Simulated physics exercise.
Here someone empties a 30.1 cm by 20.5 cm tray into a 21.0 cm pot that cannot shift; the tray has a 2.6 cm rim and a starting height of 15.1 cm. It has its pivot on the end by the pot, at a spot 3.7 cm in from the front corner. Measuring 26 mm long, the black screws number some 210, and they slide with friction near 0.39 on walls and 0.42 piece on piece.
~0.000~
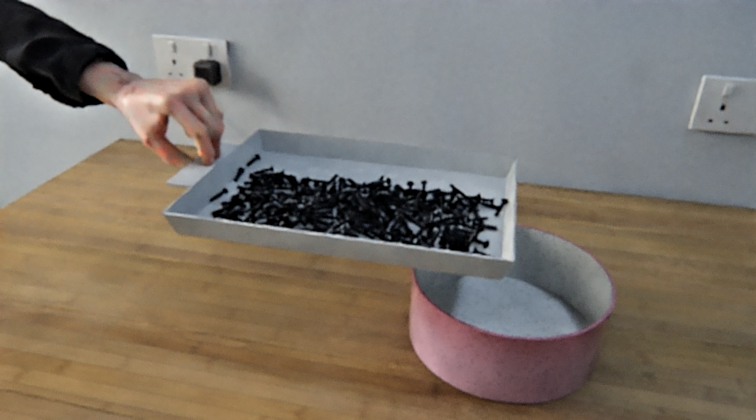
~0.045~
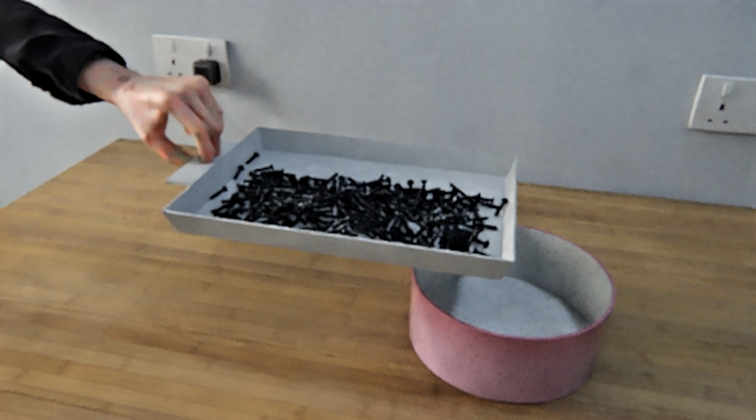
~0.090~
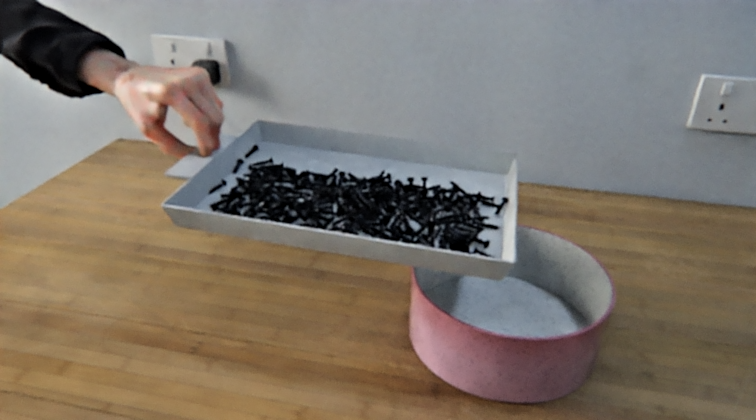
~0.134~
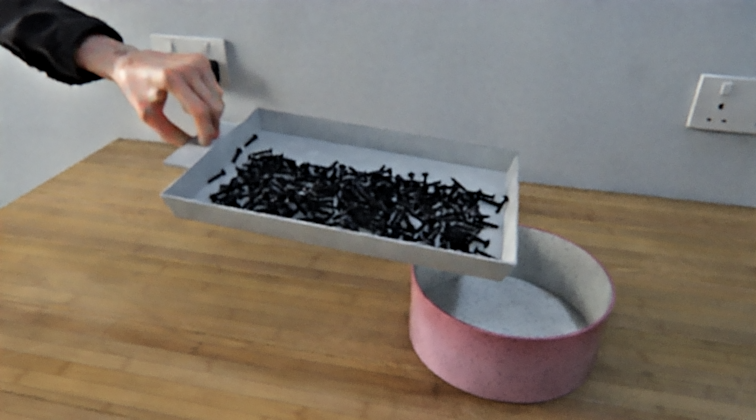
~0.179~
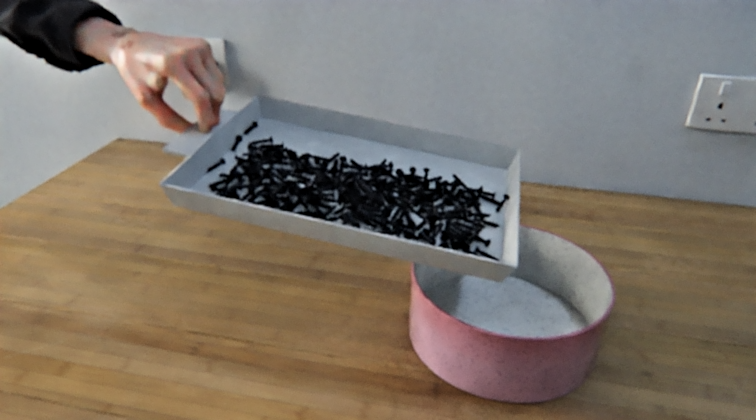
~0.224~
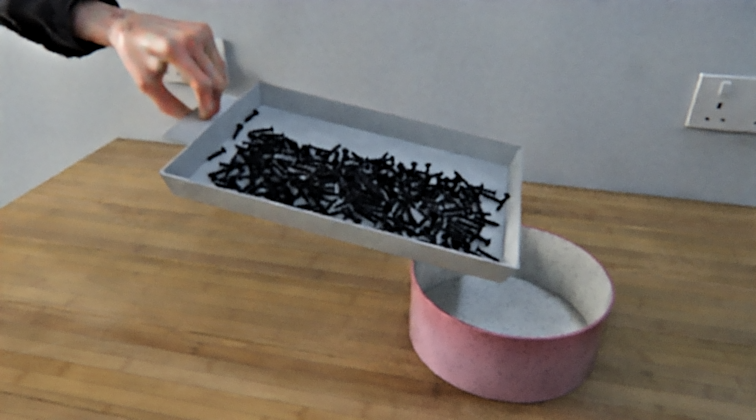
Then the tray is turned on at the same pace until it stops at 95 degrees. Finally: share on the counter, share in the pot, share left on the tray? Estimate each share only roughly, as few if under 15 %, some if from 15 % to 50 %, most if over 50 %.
Roughly: Counter most, pot some, tray few.
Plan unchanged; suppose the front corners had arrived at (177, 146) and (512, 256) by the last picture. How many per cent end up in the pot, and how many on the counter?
Pot 90 % / counter 10 %.
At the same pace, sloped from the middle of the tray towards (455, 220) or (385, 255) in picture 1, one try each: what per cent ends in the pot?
First try: About 80 percent; second try: About 0 percent.
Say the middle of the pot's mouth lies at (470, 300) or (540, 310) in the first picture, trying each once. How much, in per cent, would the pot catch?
Roughly 80 and 95 percent.
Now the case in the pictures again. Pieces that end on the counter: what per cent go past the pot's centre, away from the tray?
That comes to roughly 80 percent.
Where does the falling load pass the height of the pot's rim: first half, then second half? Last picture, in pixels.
Roughly (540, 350) to start, and after that (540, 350).
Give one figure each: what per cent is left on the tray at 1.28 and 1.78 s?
Earlier moment 65, later moment 0.
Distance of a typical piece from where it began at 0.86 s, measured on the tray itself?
By then it sits near 9 cm from where it began.
Then, at 0.86 s, tilt 50 degrees; the tray holds 100 %, the pot 0 %.
Then, at 1.28 s, tilt 77 degrees; the tray holds 65 %, the pot 10 %.
Then, at 1.78 s, tilt 95 degrees; the tray holds 0 %, the pot 25 %.
At rest (2.4 s), counter 75 %, pot 25 %, tray 0 %.
